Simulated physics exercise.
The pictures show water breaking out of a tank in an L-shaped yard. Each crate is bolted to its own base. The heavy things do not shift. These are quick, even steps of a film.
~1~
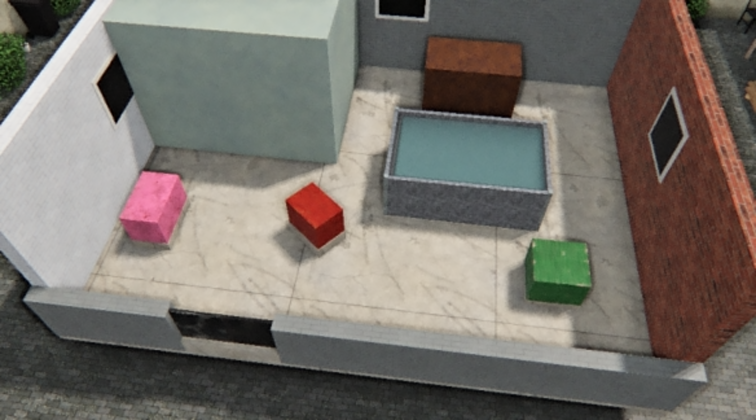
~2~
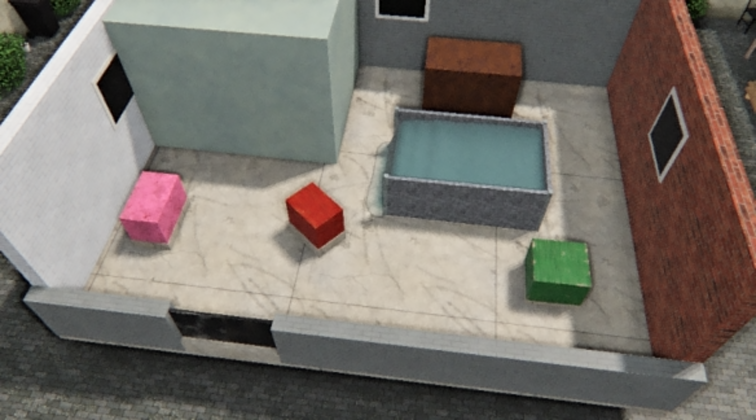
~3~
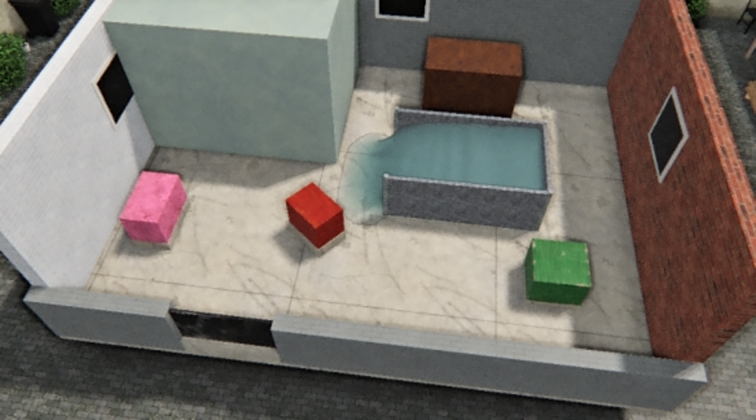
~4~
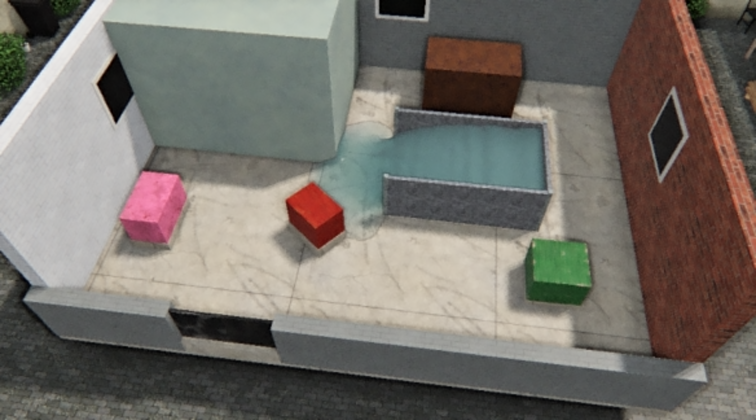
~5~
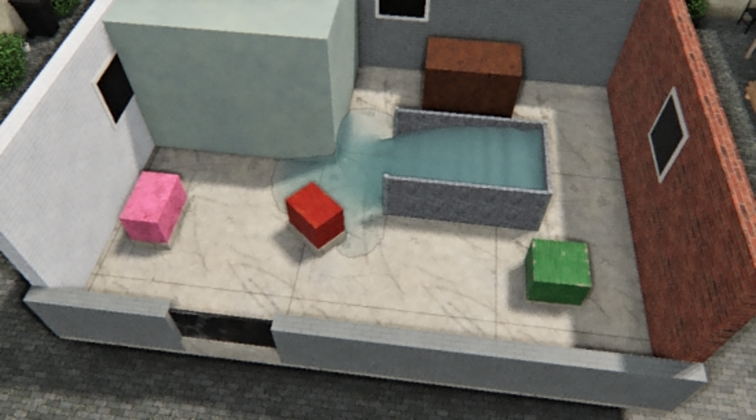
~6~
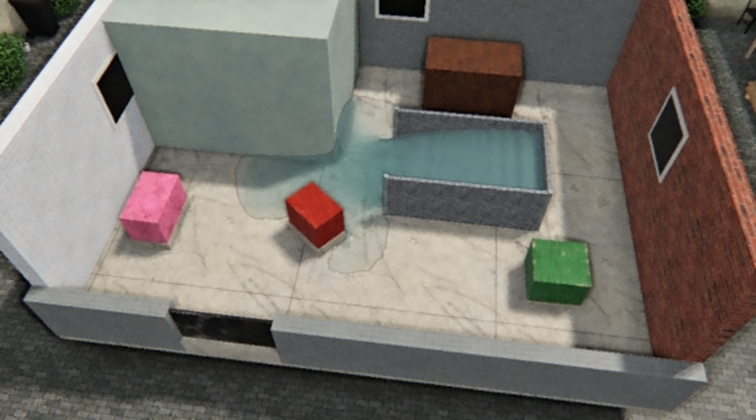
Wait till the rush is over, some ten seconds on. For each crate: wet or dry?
In the end: The red crate is soaked; the green crate is soaked; the pink crate is soaked.
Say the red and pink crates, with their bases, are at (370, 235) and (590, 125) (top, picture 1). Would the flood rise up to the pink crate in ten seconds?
My reading: The pink crate is spared.
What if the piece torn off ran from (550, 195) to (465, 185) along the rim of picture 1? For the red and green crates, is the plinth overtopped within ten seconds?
My reading: The red crate stays dry, the green crate is soaked.
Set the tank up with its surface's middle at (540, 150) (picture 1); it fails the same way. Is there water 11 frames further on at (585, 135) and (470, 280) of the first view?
As listed: Not flooded, dry.
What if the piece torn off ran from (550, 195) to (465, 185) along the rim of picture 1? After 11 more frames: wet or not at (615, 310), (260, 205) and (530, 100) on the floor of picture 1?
As listed: Wet, not flooded, free of water.
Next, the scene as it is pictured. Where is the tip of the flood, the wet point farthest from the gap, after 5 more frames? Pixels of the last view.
Close to (122, 213).
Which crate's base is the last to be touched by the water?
Last comes the green crate.
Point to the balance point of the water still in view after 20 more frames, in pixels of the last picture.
At about (326, 191).
A moment on, water covers 30 % of the floor; the red crate water round its plinth, the green crate not reached, the pink crate water round its plinth.
Next, water covers 50 % of the floor; the red crate water round its plinth, the green crate not reached, the pink crate water round its plinth.
Then, water covers 65 % of the floor; the red crate water round its plinth, the green crate water round its plinth, the pink crate water round its plinth.
Later, water covers 95 % of the floor; the red crate water round its plinth, the green crate water round its plinth, the pink crate water round its plinth.
In the end, water covers 100 % of the floor; the red crate was topped, the green crate was topped, the pink crate was topped.
